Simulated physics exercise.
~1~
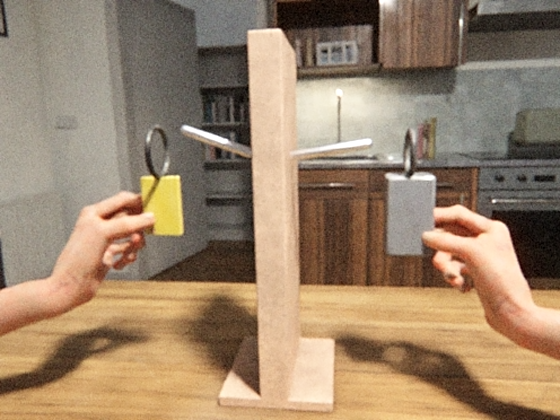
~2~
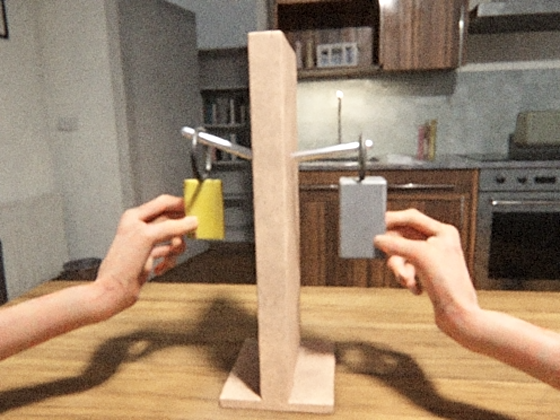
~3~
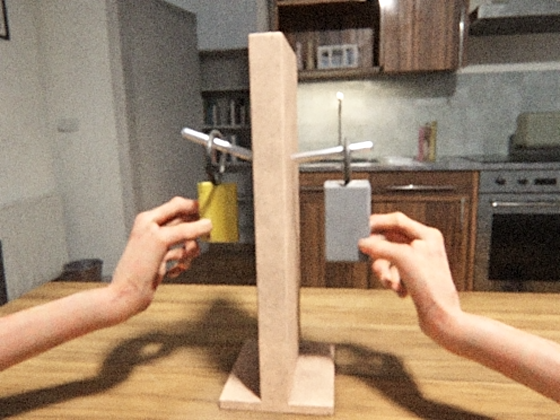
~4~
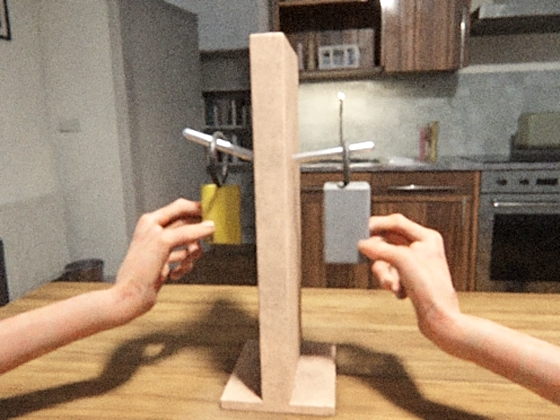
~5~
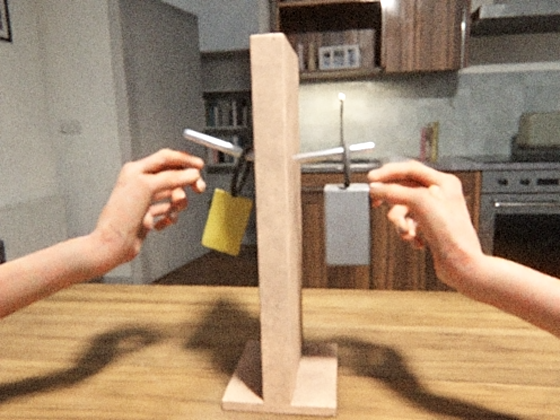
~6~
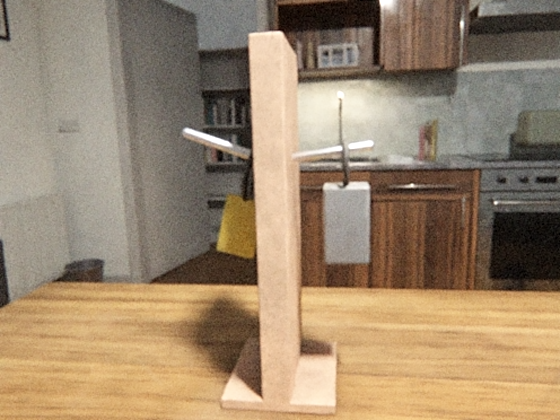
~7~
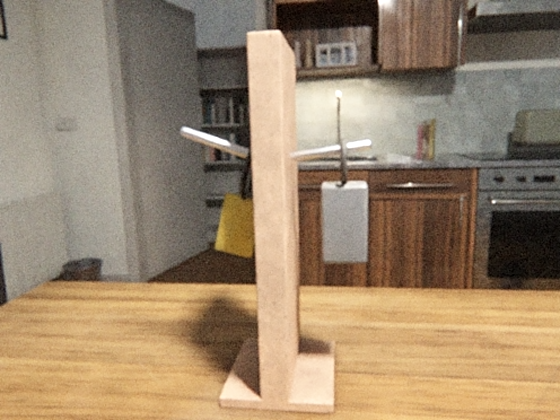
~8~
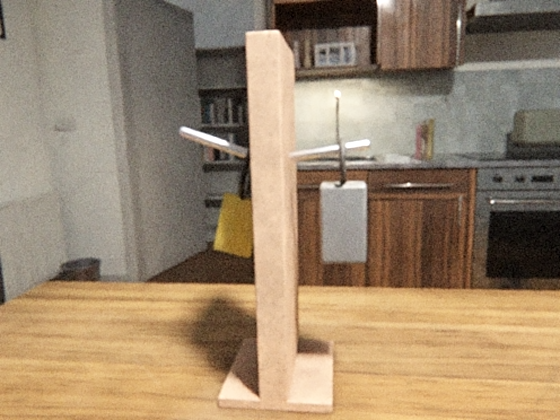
Two hands hang a yellow tag and a grey pouch on pegs, where both stay.
